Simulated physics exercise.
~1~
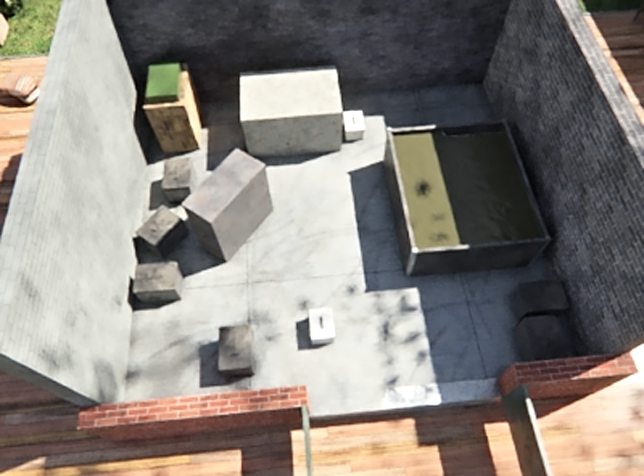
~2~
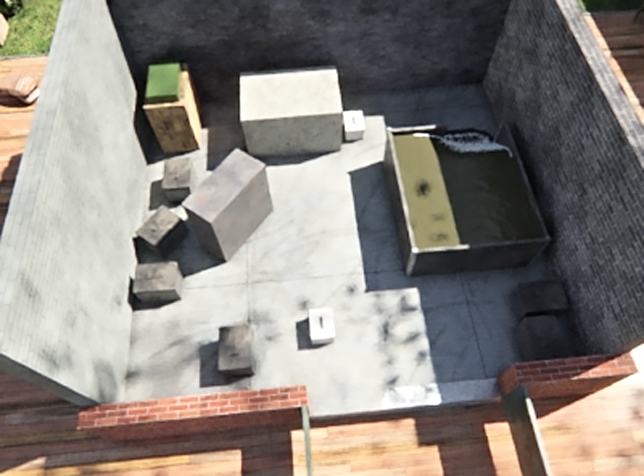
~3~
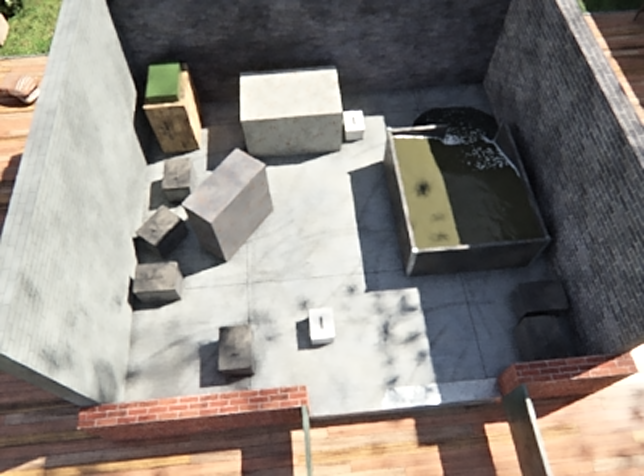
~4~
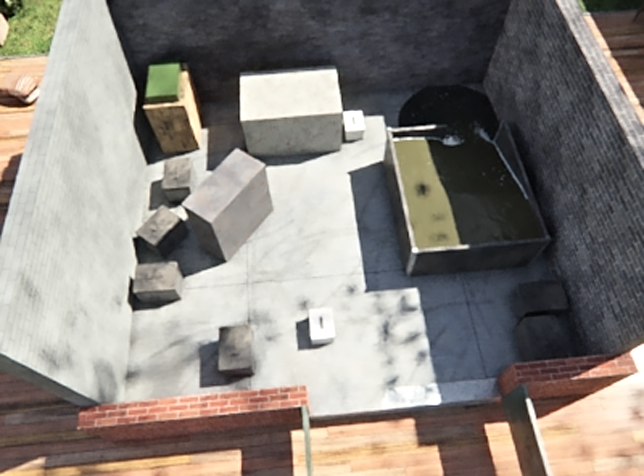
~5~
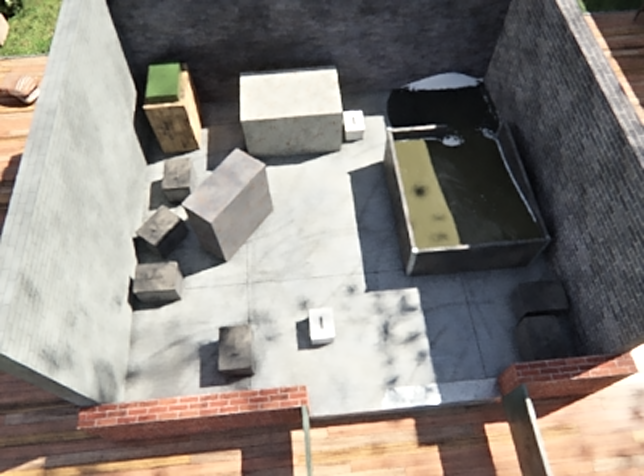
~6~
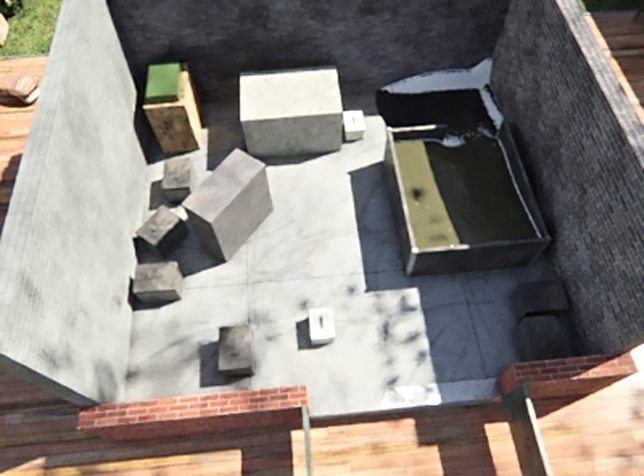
A walled yard of grey blocks staying still while dark water spills over a large tank's far rim and spreads behind it.
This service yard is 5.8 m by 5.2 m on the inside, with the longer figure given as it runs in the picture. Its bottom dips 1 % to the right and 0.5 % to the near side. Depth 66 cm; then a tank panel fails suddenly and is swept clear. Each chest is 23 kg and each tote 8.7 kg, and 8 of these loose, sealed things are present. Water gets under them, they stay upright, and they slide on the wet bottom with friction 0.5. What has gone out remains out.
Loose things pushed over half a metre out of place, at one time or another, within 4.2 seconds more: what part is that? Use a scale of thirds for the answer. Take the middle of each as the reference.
On that scale: Less than a third.
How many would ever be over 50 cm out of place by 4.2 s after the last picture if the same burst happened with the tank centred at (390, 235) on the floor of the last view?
In that case the number is 1.
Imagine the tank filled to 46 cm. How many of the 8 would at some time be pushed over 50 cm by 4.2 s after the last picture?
In that case the number is 1.
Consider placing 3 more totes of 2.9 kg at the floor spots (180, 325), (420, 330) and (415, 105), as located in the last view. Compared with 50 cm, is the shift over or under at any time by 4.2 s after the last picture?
The first comes out within the limit, the second beyond the limit, the third beyond the limit.
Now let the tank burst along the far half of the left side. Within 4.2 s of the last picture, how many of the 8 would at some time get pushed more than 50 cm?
In that case the number is 5.
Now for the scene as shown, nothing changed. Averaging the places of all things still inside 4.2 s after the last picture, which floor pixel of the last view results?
Close to (311, 305).
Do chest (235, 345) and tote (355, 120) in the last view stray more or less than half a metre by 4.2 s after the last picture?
The first one is undershooting and the second one is overshooting.
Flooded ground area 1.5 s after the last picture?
The covered patch comes to about 9.0 m2.
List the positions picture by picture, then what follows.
In the first frame, a chest at (155, 277), on the bottom; a chest at (235, 346), on the bottom; 3.3 m2 under water; 0 of 8 have shifted.
In the second frame, a chest at (155, 277) rests on the ground; a chest at (235, 346) rests on the ground; 3.8 m2 under water; 0 of 8 have shifted.
In the third frame, a chest at (155, 277) rests on the ground; a chest at (235, 346) rests on the ground; 4.6 m2 under water; 0 of 8 have shifted.
In the fourth frame, a chest at (155, 277), on the bottom; a chest at (235, 346) rests on the ground; 5.5 m2 under water; 0 of 8 have shifted.
In the fifth frame, a chest at (155, 277), on the bottom; a chest at (235, 346), on the bottom; 5.8 m2 under water; 0 of 8 have shifted.
In the sixth frame, a chest at (155, 277) rests on the ground; a chest at (235, 346), on the bottom; water covers 6.0 m2; 0 of 8 have shifted.
Then, 0.4 s after the last picture 0 of 8 are over 50 cm from their spots; 0 afloat.
Then, 1.5 s after the last picture 1 of 8 are over 50 cm from their spots; 0 afloat.
Then, 2.8 s after the last picture 1 of 8 are over 50 cm from their spots; 0 afloat.
Then, 4.2 s after the last picture 1 of 8 are over 50 cm from their spots, and 1 have been at some point; 0 afloat.
